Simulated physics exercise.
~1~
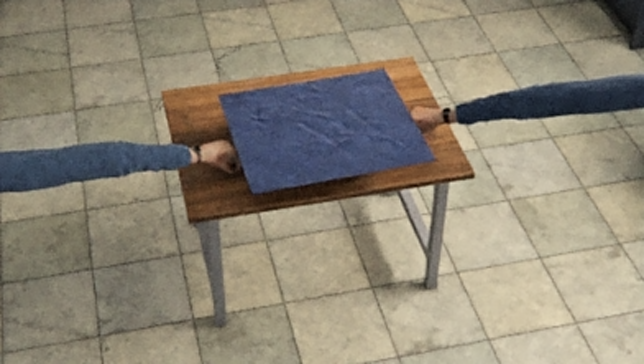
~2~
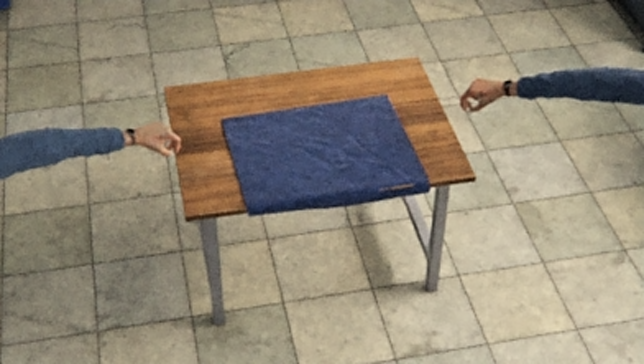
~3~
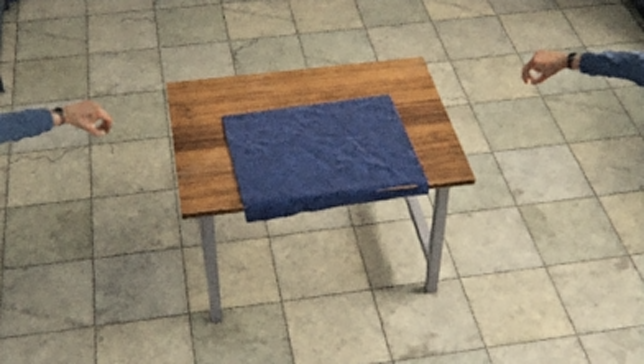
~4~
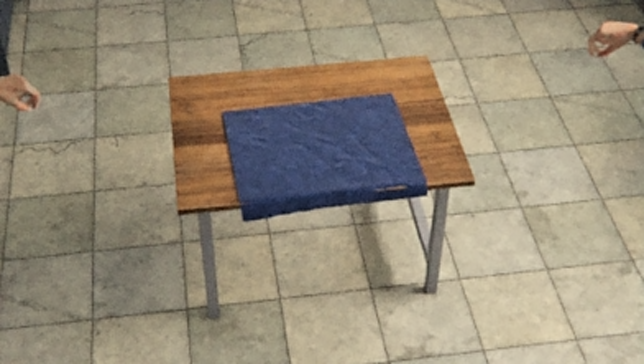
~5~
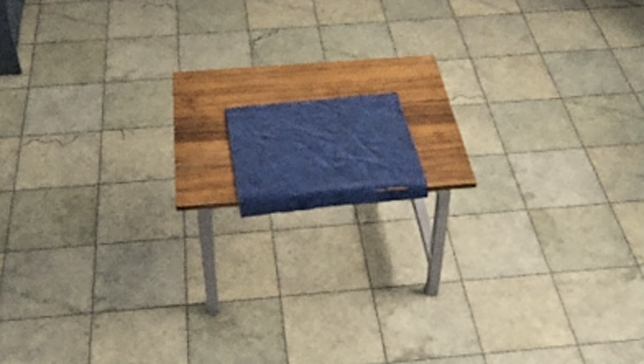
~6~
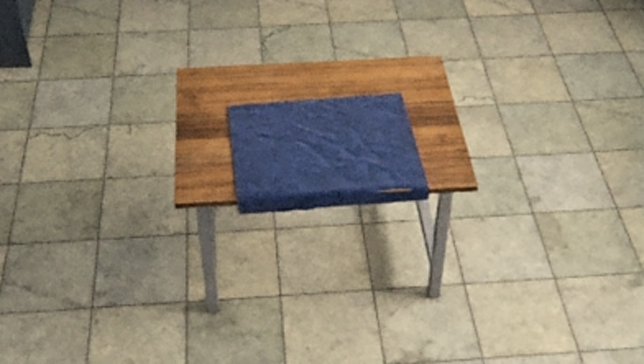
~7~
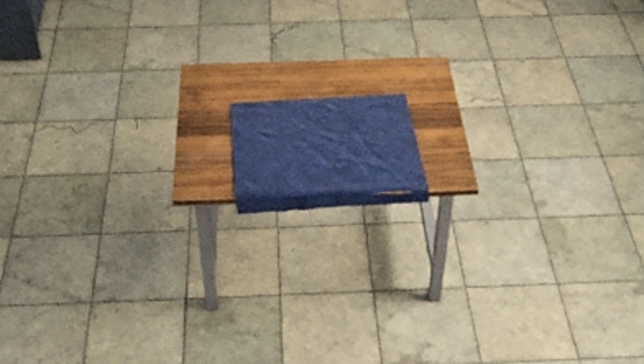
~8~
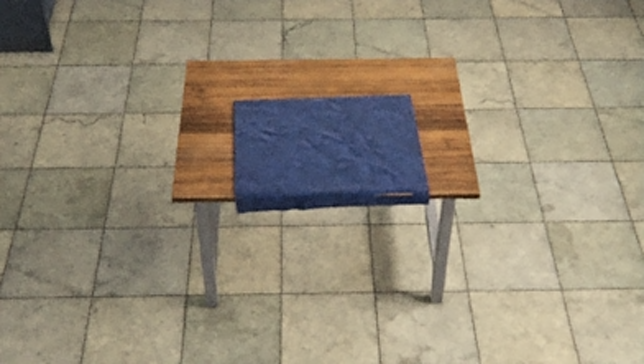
The video shows two hands letting go of a blue pillow case over a wooden kitchen table and withdrawing to either side. The cloth settles with its front edge hanging slightly over the near side and stays on the tabletop as the view drifts slightly sideways.
